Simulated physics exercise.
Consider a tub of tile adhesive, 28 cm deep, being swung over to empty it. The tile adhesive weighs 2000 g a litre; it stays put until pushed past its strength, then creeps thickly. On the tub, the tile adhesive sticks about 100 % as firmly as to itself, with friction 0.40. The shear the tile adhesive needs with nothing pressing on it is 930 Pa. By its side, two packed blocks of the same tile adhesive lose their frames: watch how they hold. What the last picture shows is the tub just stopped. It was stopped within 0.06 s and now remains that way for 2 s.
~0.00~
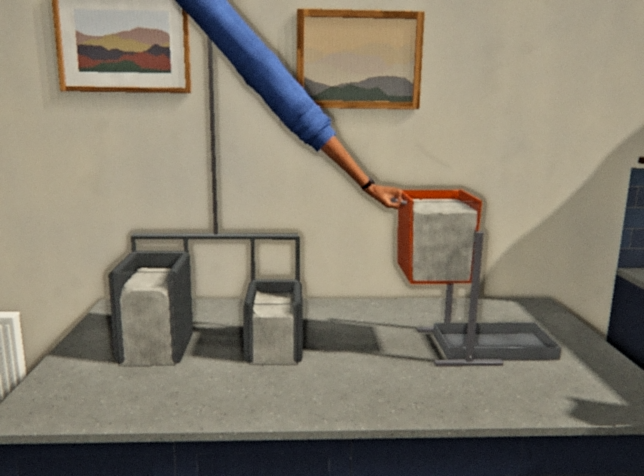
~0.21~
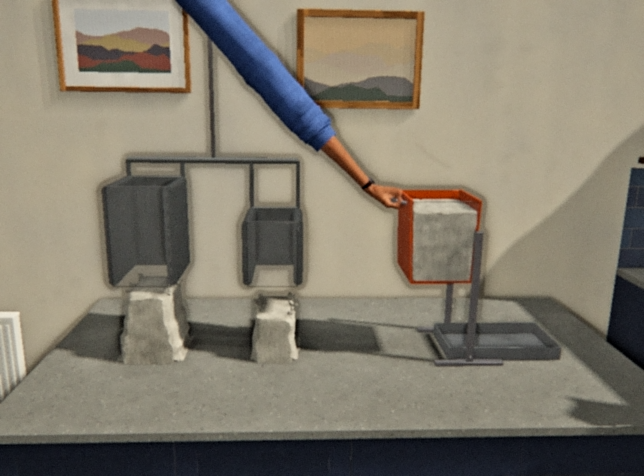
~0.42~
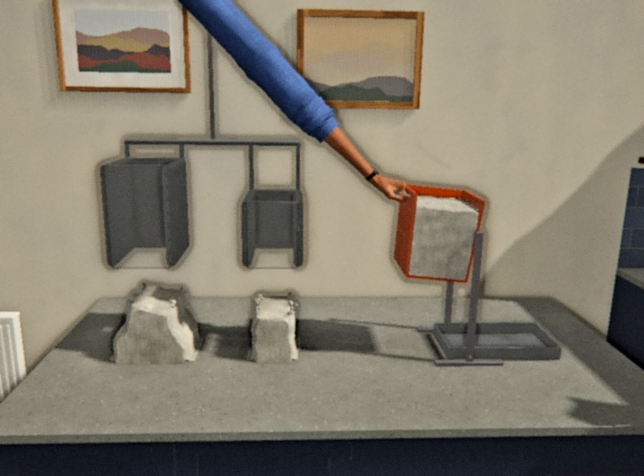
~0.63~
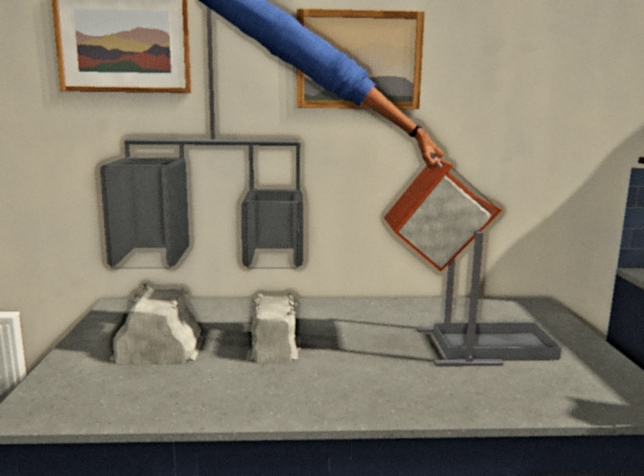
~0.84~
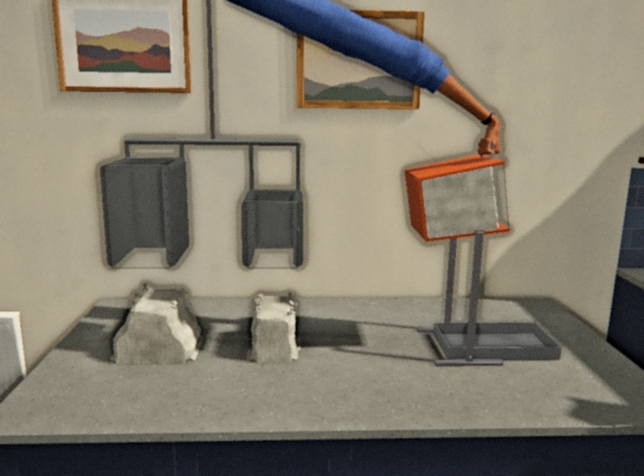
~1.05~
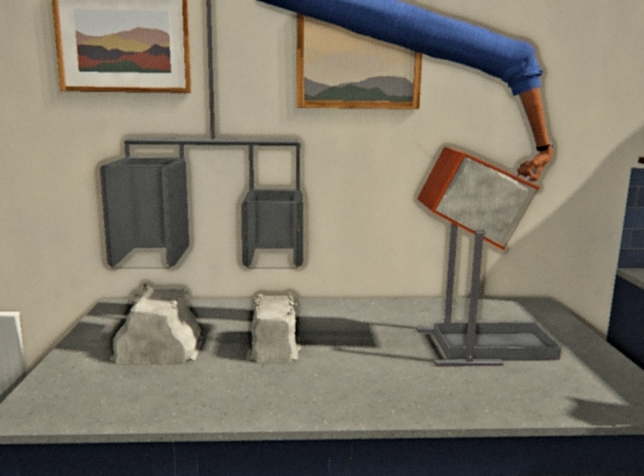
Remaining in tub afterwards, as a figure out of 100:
Near 6 %.
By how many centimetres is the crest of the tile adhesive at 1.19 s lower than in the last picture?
Roughly 5 cm.
After 1.19 s, the tub is at 115 degrees and holds 84 %.
After 1.36 s, the tub is at 115 degrees and holds 42 %.
After 1.53 s, the tub is at 115 degrees and holds 24 %.
After 1.70 s, the tub is at 115 degrees and holds 10 %.
After 3.05 s, the tub is at 115 degrees and holds 6 %.
